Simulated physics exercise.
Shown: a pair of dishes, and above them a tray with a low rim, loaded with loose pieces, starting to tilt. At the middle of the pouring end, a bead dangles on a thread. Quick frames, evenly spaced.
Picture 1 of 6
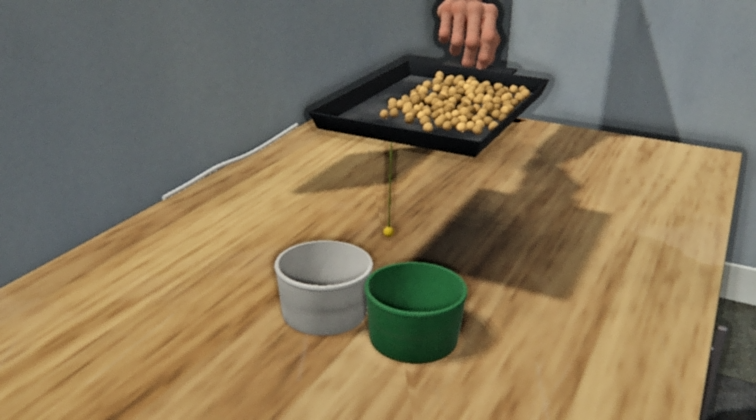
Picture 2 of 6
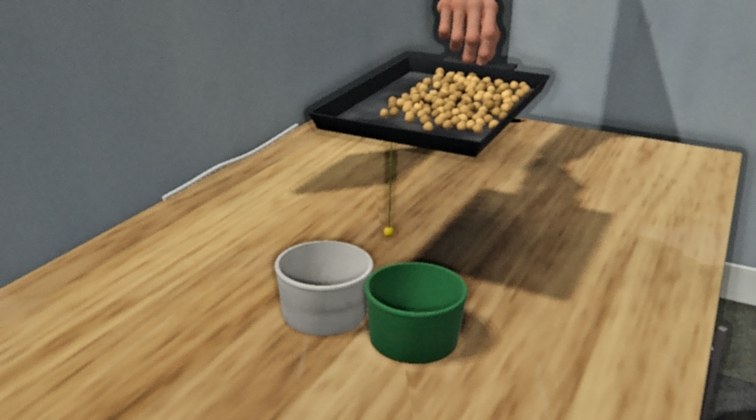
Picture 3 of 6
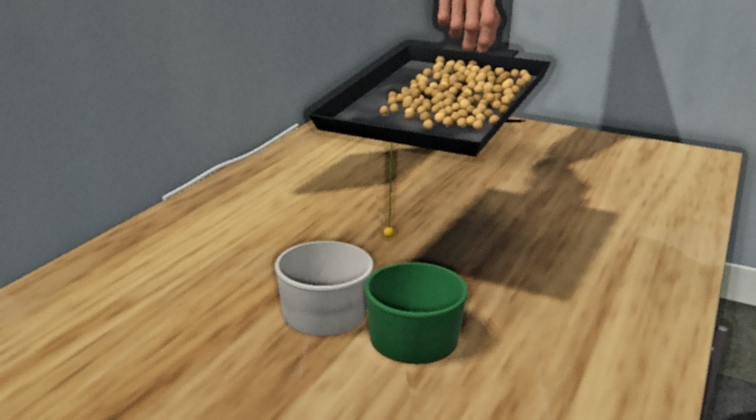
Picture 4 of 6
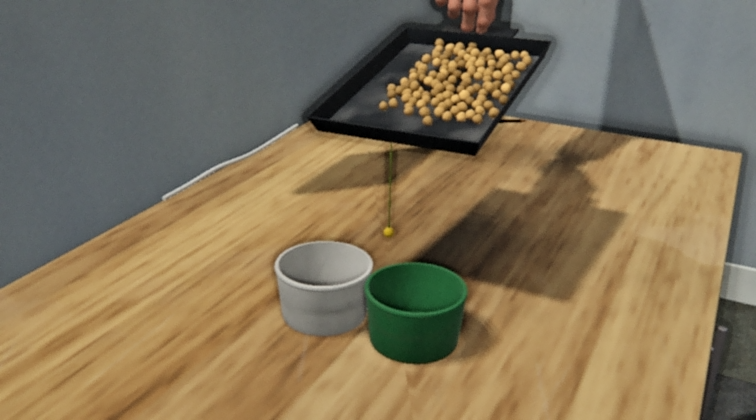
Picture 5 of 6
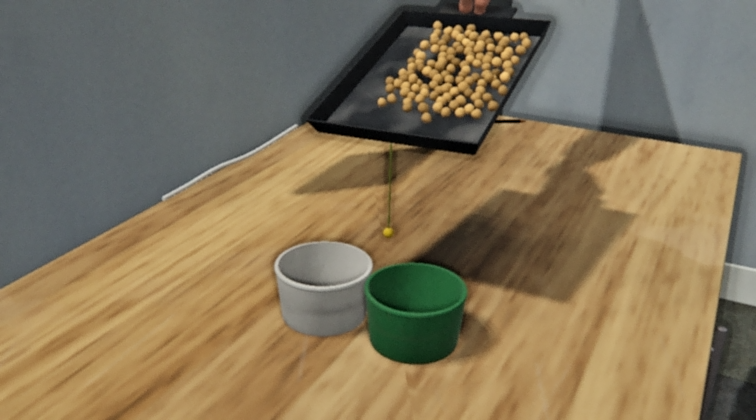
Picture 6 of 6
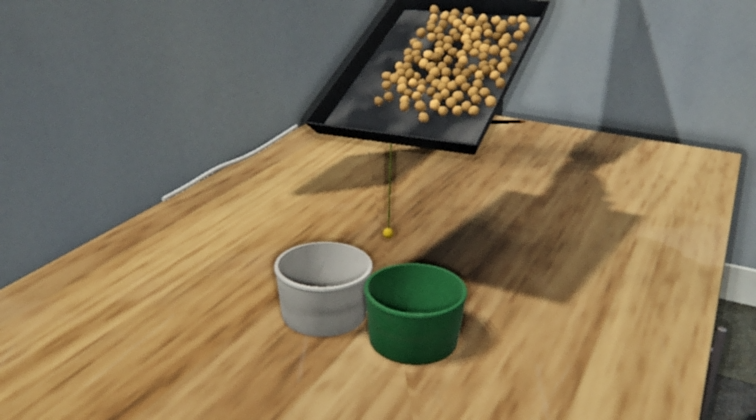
A black tray of dried chickpeas tilted gradually as a hand raised its far side, while the low end stayed level near a still, hanging yellow bead, behind a white dish and a green dish.
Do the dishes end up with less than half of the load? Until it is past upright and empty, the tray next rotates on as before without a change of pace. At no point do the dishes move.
No, they get over half.
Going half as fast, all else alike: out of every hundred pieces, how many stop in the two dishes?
Something like 80 percent, give or take.
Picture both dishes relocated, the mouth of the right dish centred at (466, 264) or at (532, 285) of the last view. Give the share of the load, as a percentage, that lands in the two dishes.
Trial 1: 10 percent; trial 2: 0 percent.
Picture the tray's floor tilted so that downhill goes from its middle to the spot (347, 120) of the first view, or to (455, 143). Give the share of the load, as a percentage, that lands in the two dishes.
About 0 % and 30 %.
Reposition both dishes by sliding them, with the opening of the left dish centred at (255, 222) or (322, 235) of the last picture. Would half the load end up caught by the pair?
A minority, then a minority.
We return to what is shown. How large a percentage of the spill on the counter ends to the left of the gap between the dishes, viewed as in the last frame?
I'd guess close to 90 %.
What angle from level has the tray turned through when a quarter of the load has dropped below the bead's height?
Somewhere near 85 degrees, I'd say.
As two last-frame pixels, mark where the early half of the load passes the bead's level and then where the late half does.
First around (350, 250), afterwards around (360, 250).
Just after the last frame, tray tipped steeply; the larger part on the tray; just a few in the left dish; roughly a quarter in the air.
A moment on, tray tipped past a quarter turn; about a tenth on the tray; roughly a quarter in the right dish; roughly a third in the left dish; about a tenth outside both; roughly a quarter in the air.
Further on, tray tipped past a quarter turn; roughly a quarter in the right dish; roughly half in the left dish; roughly a quarter outside both.
When it is over, tray tipped past a quarter turn; roughly a quarter in the right dish; roughly half in the left dish; roughly a quarter outside both.
